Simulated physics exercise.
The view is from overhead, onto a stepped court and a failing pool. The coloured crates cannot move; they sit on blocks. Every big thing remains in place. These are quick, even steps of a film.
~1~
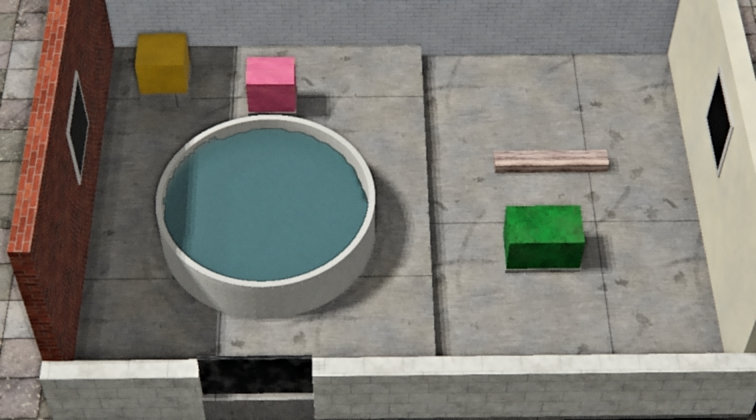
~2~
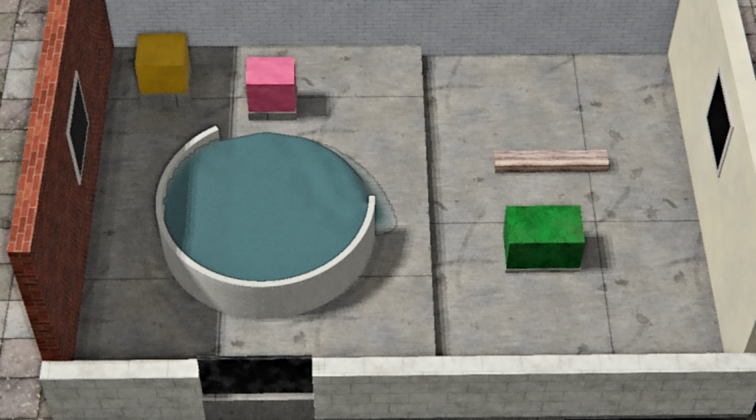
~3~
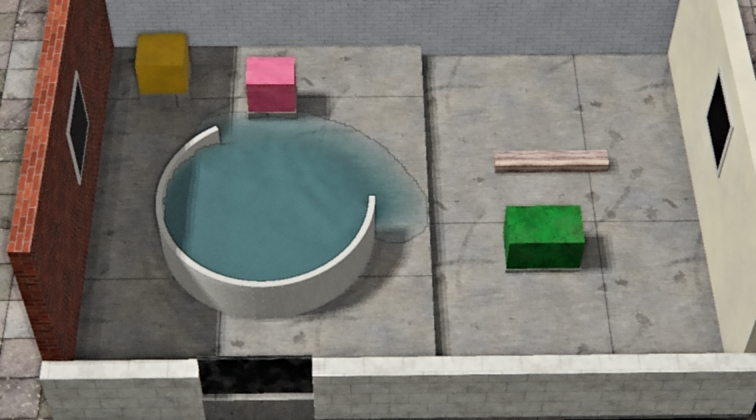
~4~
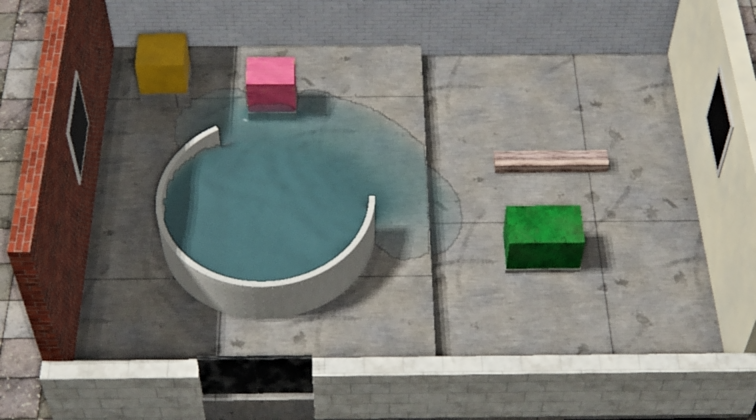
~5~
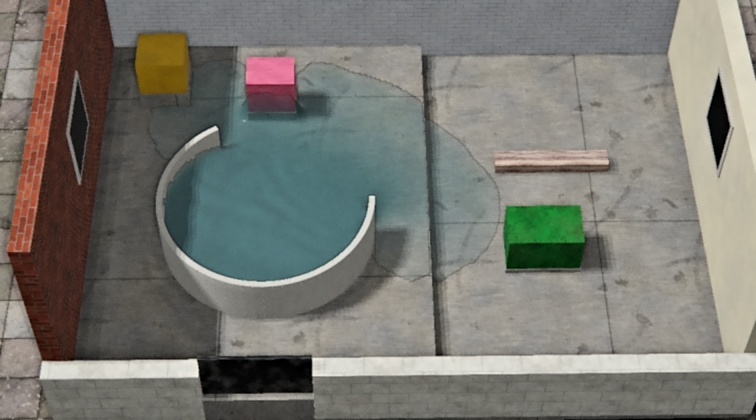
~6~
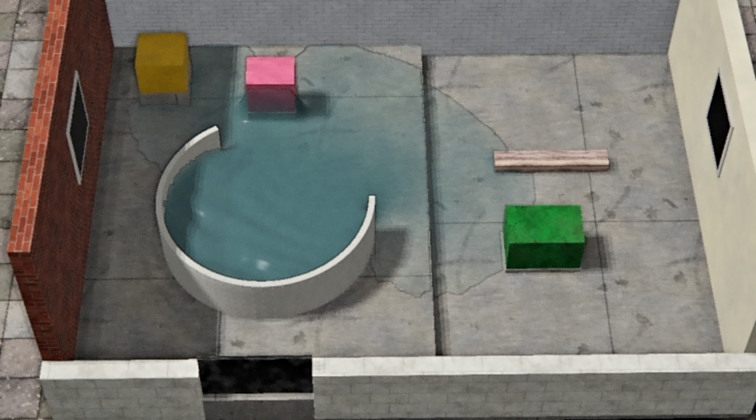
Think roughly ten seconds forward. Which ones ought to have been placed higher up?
In the end: The pink crate gets soaked; the yellow crate stays dry; the green crate gets soaked.
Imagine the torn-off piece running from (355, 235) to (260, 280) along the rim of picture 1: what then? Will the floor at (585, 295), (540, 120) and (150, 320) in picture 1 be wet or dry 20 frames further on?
Okay, the first is waterlogged, the next is left untouched, and the last is waterlogged.
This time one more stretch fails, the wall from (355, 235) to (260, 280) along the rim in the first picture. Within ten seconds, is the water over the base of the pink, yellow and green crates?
Note: Pink is never reached; yellow is never reached; green gets flooded.
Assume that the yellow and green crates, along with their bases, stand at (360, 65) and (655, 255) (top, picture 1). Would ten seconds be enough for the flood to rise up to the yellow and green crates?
Put simply, the yellow one is flooded and the green one is flooded.
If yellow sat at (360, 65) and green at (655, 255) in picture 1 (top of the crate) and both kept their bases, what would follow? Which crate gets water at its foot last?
The green one.
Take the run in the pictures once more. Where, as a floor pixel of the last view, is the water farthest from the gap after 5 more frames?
My estimate: Roughly (688, 175).
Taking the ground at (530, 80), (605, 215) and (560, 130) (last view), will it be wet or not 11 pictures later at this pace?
Status per point, in sequence: Waterlogged, then waterlogged, then waterlogged.
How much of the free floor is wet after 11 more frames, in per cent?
The answer is around 55 per cent.
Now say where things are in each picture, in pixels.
In the first picture, still water in the round pool at (266, 201).
In the second picture, water pours out on the round pool's far side and has run to a hidden place.
In the third picture, the front is at (204, 128), out from the gap on the round pool's far side.
In the fourth picture, water pours out on the round pool's far side and has run to (182, 122).
In the fifth picture, water pours out on the round pool's far side and has run to (157, 109).
In the sixth picture, the front is at (527, 202), out from the gap on the round pool's far side.
A moment on, water covers 45 % of the floor; the pink crate water round its plinth, the yellow crate water round its plinth, the green crate water round its plinth.
Next, water covers 55 % of the floor; the pink crate water round its plinth, the yellow crate water round its plinth, the green crate water round its plinth.
Then, water covers 65 % of the floor; the pink crate water round its plinth, the yellow crate water round its plinth, the green crate water round its plinth.
Later, water covers 85 % of the floor; the pink crate water round its plinth, the yellow crate water round its plinth, the green crate water round its plinth.
In the end, water covers 95 % of the floor; the pink crate was topped, the yellow crate stayed above the water, the green crate was topped.
